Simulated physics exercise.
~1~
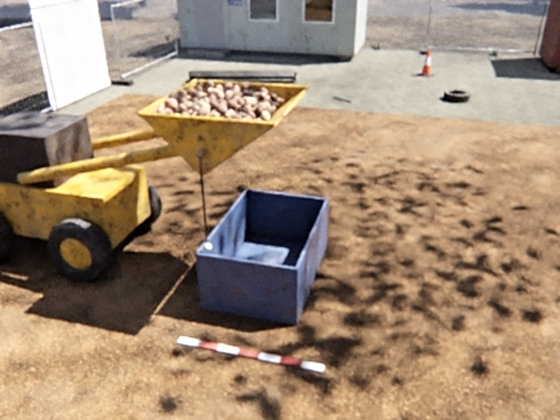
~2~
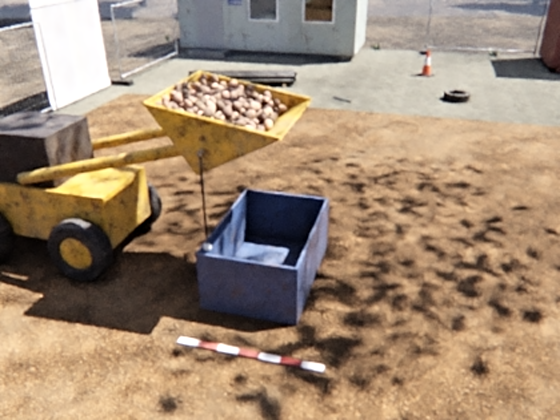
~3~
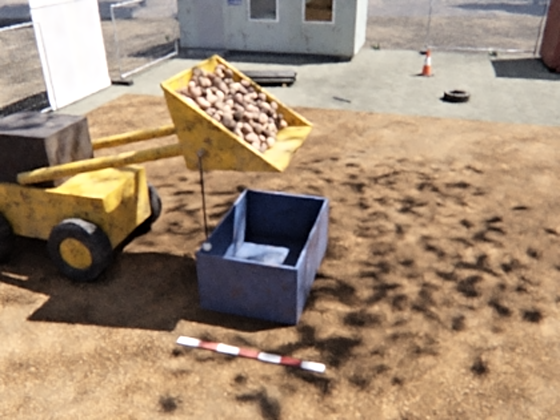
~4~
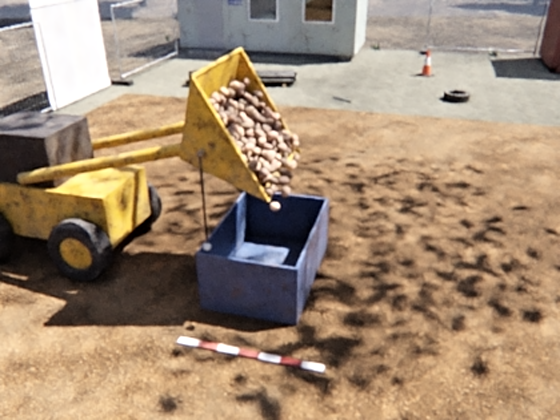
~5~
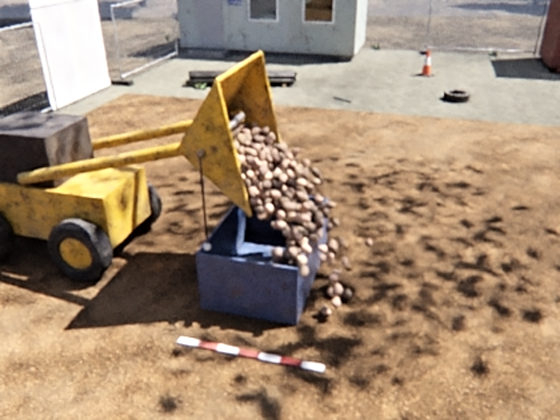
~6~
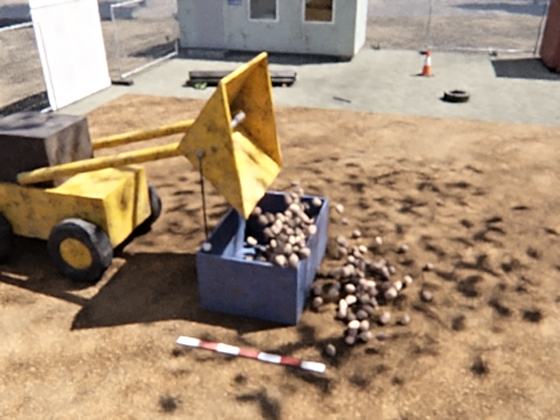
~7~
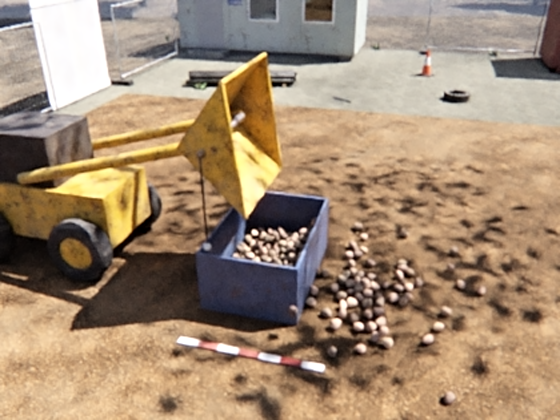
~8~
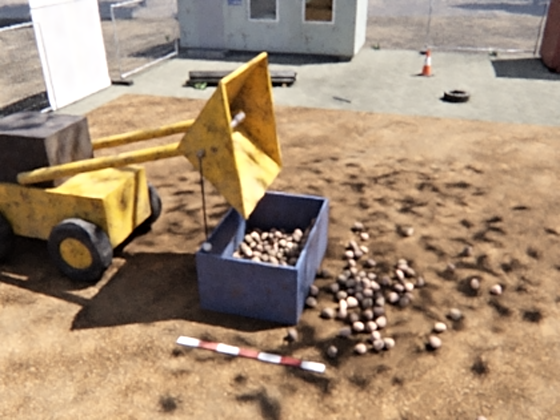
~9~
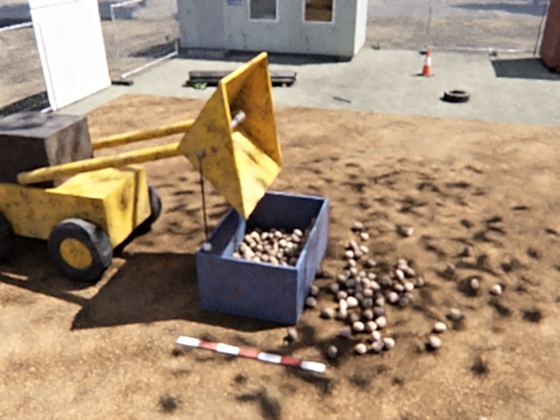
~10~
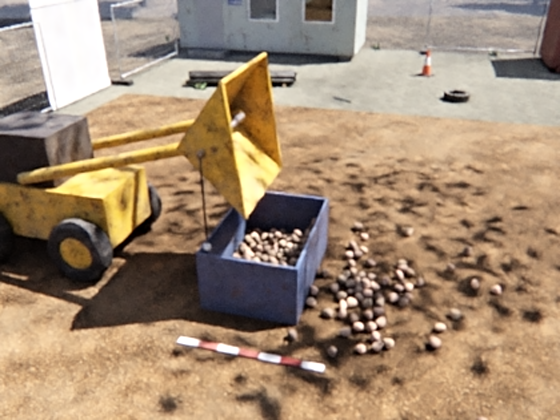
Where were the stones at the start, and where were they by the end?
At the start the stones were heaped in the loader's raised yellow bucket. By the end they were lower down and farther right, lying in the blue bin and scattered on the dirt to its right.
A yellow loader tipped its raised bucket steeply to the right, pouring a heap of brownish stones toward a blue bin. Most landed inside, while the rest spilled over the right side and scattered on the dirt, where they came to rest.
